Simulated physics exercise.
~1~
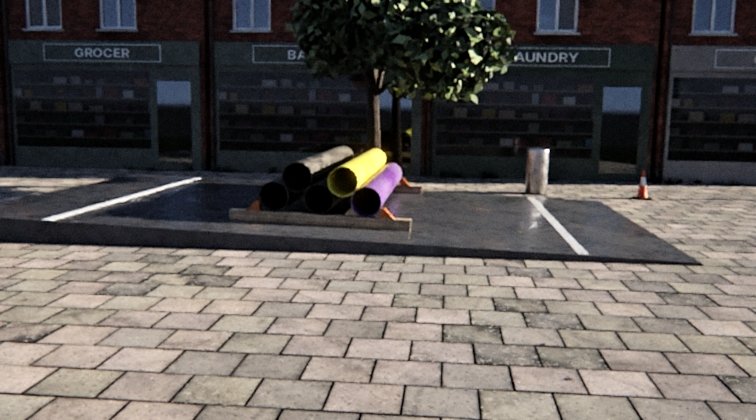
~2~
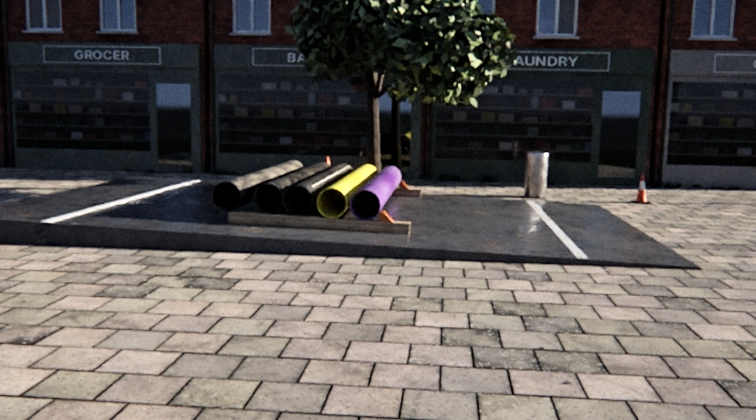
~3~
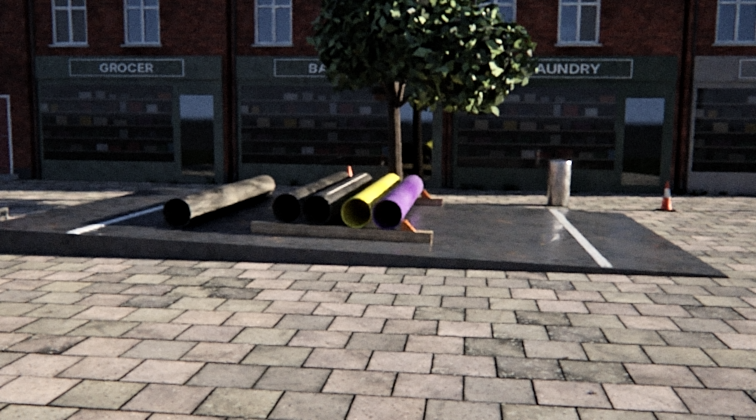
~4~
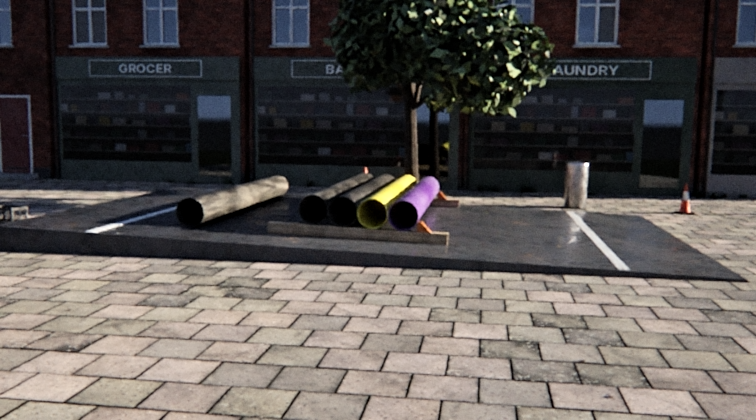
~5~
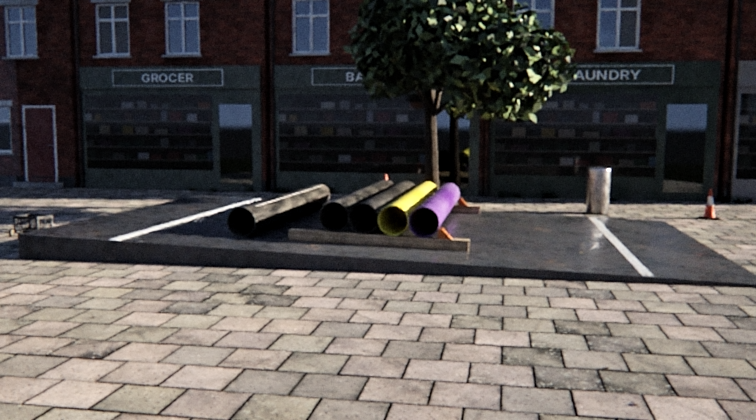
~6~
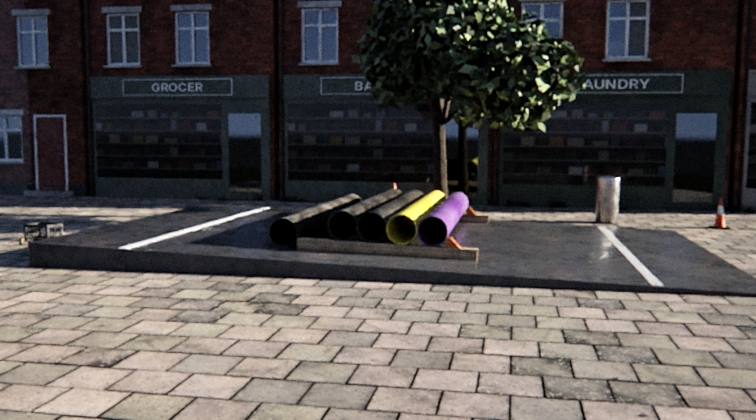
At first, five pipes sit stacked on low bearers on a dark pad in front of a row of shops, with yellow among the upper ones and purple at the lower right. The stack slumps to the left, and yellow drops down beside purple so that all the pipes lie side by side. The leftmost dark pipe rolls off the bearers towards the left white line, then slows and rolls back to the right. As the view pans left, it ends close beside the others, while yellow and purple remain together on the bearers.
